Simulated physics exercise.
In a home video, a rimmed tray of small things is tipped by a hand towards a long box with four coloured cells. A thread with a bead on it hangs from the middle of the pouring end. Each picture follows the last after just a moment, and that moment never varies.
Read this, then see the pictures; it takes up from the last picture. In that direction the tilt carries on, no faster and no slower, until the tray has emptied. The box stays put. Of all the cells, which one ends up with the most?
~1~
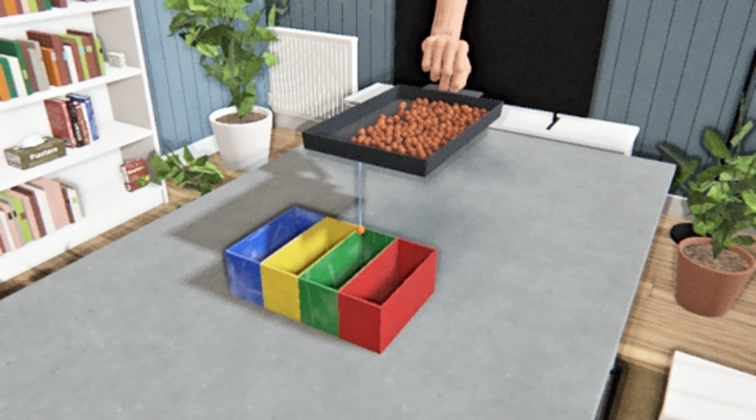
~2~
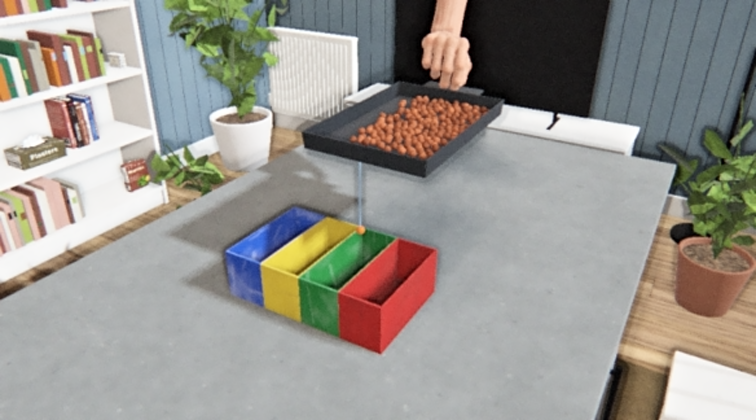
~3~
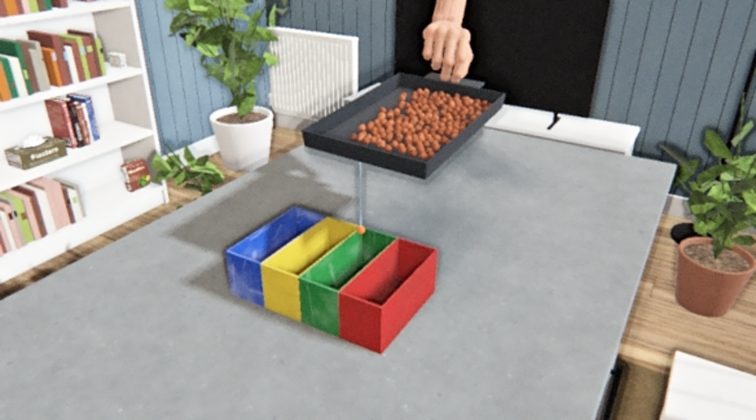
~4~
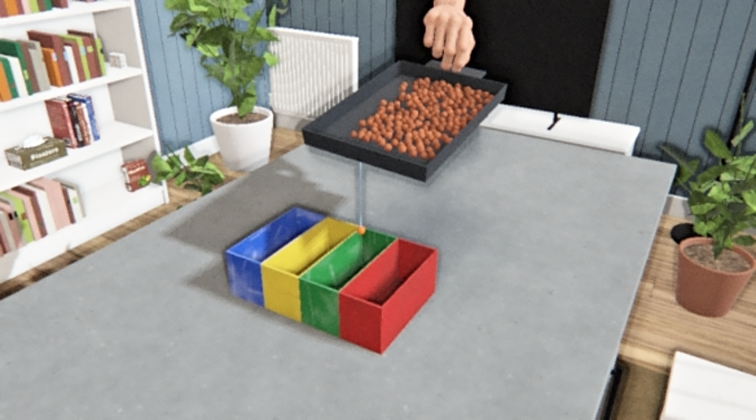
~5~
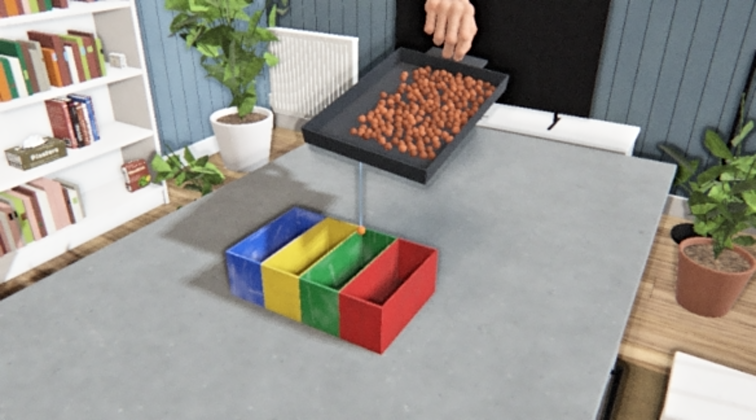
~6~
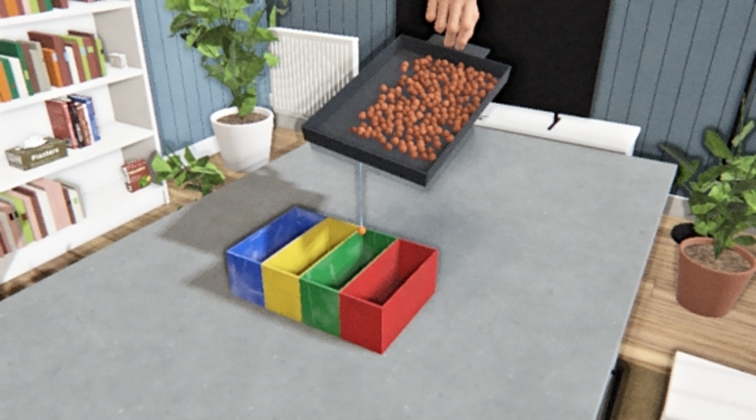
The red one ends up with the most.
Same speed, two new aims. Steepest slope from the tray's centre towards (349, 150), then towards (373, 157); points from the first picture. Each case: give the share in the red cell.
Case one near 0 %; case two near 40 %.
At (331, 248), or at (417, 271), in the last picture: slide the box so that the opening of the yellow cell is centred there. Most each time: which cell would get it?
In order: The cell in red, that yellow cell.
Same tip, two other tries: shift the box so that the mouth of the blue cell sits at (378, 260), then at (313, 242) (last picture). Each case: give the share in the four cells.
Roughly 100 per cent, then roughly 90 per cent.
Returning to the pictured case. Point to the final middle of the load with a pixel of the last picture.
Close to (393, 309), more or less.
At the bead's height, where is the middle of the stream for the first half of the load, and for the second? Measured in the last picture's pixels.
I'd put it at roughly (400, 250), and after that at roughly (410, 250).
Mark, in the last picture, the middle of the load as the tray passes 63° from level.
About (417, 131).
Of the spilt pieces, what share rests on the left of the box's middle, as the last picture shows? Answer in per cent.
Roughly 0 percent.
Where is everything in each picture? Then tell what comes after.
Corners of the pouring end at (304, 132) and (426, 159), level; middle of the load at (426, 127), clay pellets; bead on its thread at (360, 230); blue cell at (245, 275); yellow cell at (281, 288); green cell at (319, 303); red cell at (360, 319), in the first frame.
Corners of the pouring end at (304, 131) and (426, 160), level; middle of the load at (427, 126), in the second frame.
Corners of the pouring end at (304, 130) and (426, 162), tipped barely, lowest at the right corner; middle of the load at (427, 122), in the third frame.
Corners of the pouring end at (304, 128) and (426, 166), tipped a little, lowest at the right corner; middle of the load at (428, 116), in the fourth frame.
Corners of the pouring end at (303, 127) and (426, 169), tipped a little, lowest at the right corner; middle of the load at (428, 110), in the fifth frame.
Corners of the pouring end at (303, 126) and (426, 172), tipped clearly, lowest at the right corner; middle of the load at (429, 105); blue cell at (246, 275); yellow cell at (282, 289); green cell at (320, 303); red cell at (361, 319), in the sixth frame.
Soon after the last picture, tray tipped steeply; nearly all on the tray; a stray few falling or outside the box.
A little later, tray tipped past a quarter turn; nearly all on the tray; a stray few in the red cell; a stray few falling or outside the box.
Later still, tray tipped past a quarter turn; about two thirds in the red cell; a small part in the green cell; about a quarter falling or outside the box.
At rest, tray tipped past a quarter turn; about two thirds in the red cell; a small part in the green cell; none in the yellow cell; none in the blue cell; about a quarter outside the box.
